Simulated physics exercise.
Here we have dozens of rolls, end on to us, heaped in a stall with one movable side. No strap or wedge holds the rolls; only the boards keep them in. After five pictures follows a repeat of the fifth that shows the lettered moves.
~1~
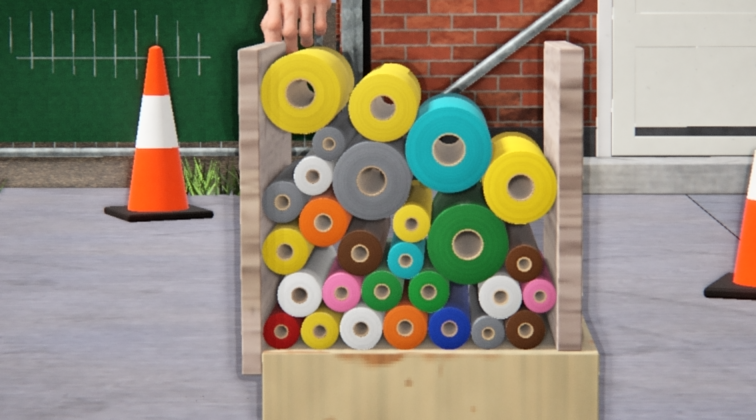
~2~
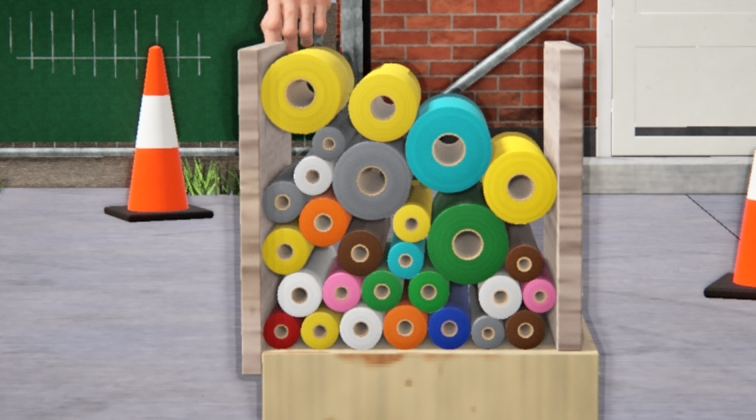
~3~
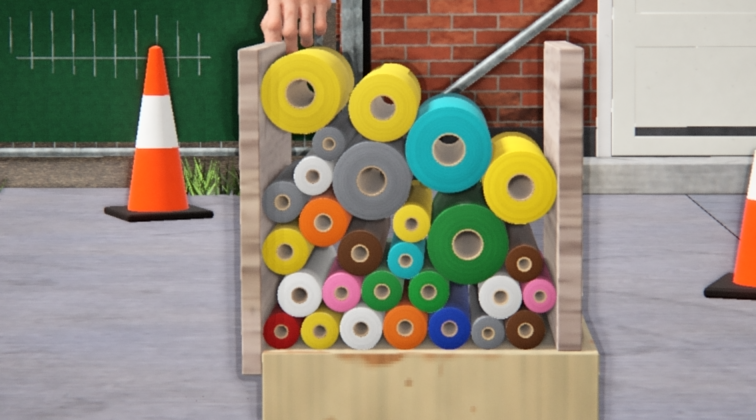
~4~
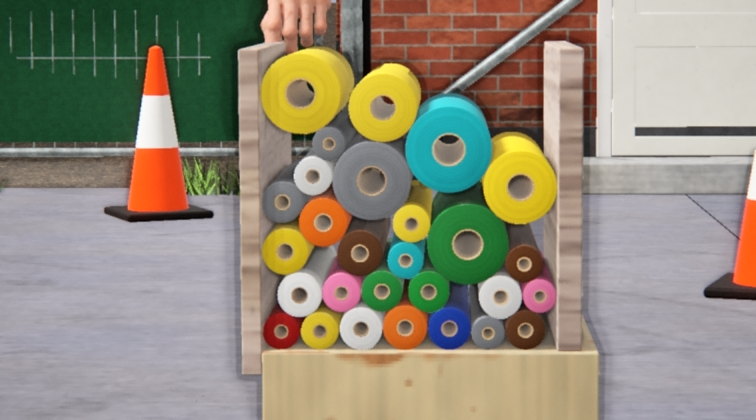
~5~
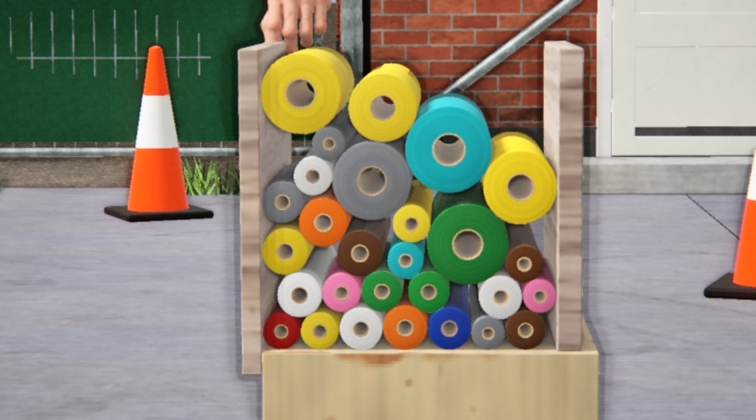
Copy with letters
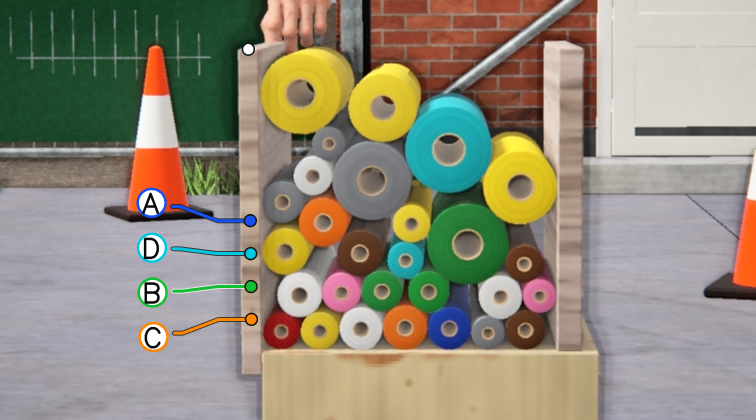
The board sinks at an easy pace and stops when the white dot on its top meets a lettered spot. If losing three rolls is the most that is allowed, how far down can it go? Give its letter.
The answer is mark A.
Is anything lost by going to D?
Yes.
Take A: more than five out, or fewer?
It loses fewer than five.
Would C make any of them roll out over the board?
At C: Yes.
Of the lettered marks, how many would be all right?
One of them.
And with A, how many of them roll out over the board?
It comes to one.
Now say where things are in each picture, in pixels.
Side board (268, 195); a red roll (282, 331); a grey roll (488, 333), in the first picture.
A grey roll (488, 333); a green roll (429, 292), in the second picture.
A turquoise roll (406, 260); a grey roll (372, 181), in the third picture.
A grey roll (329, 143); side board (268, 195), in the fourth picture.
A red roll (282, 331); a grey roll (488, 333); a green roll (429, 292), in the fifth picture.
On the copy, A at (250, 221); B at (251, 287); C at (251, 319); D at (251, 253); the white dot at (248, 49).
On A. First, top of the board (261, 126).
Then, top of the board (261, 213).
Finally, top of the board (262, 220), one out over the board.
By contrast, B more than three out over the board; C more than three out over the board; D more than three out over the board.
